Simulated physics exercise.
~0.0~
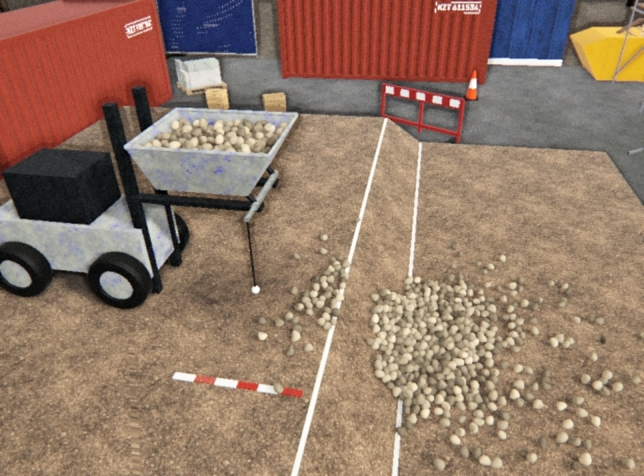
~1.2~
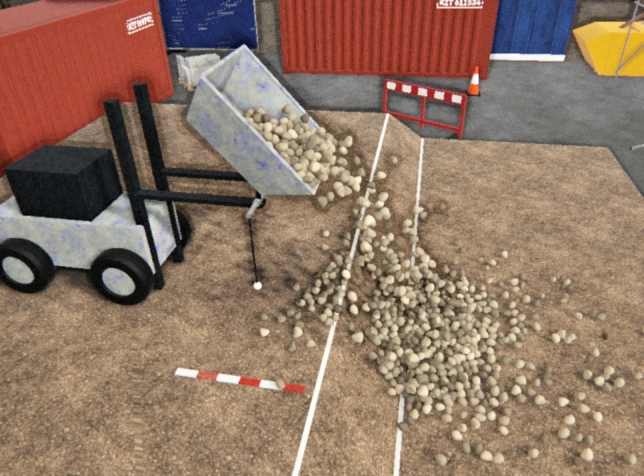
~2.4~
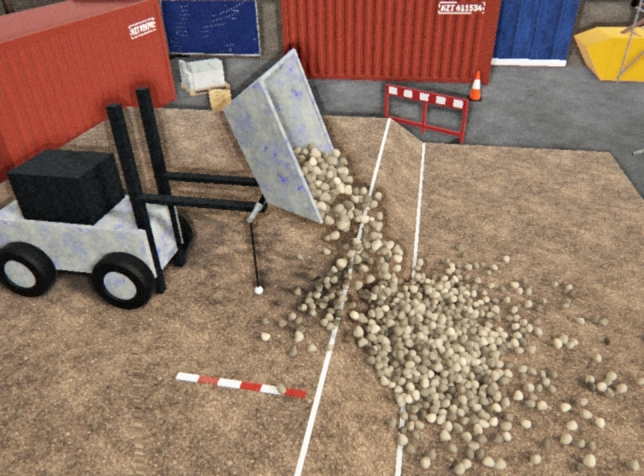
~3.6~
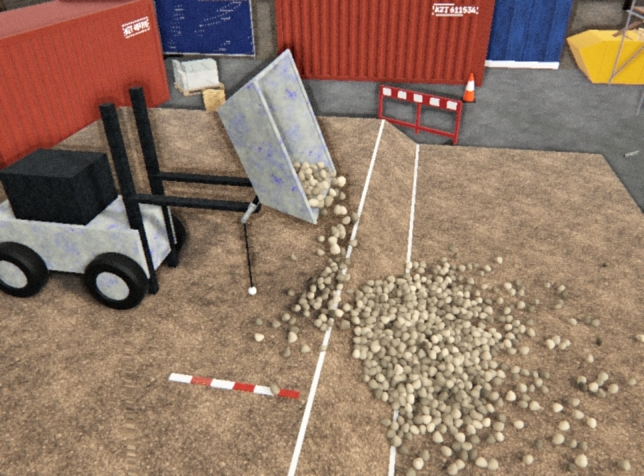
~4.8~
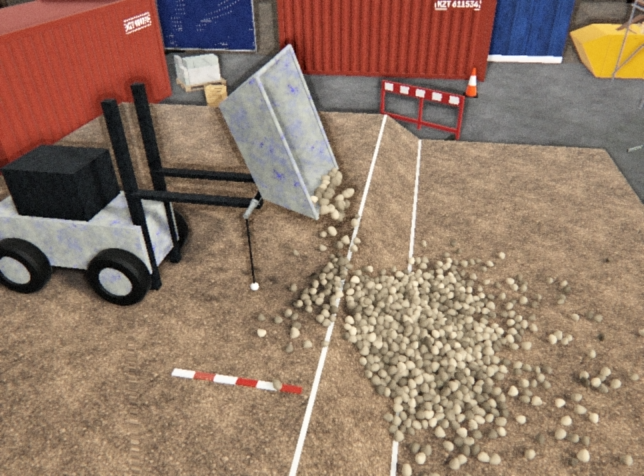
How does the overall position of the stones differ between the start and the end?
At the start many of the stones sit up in the skip on the left, apart from those already on the ground. By the end nearly all of them lie lower and further right, in the spread-out heap around the white lines.
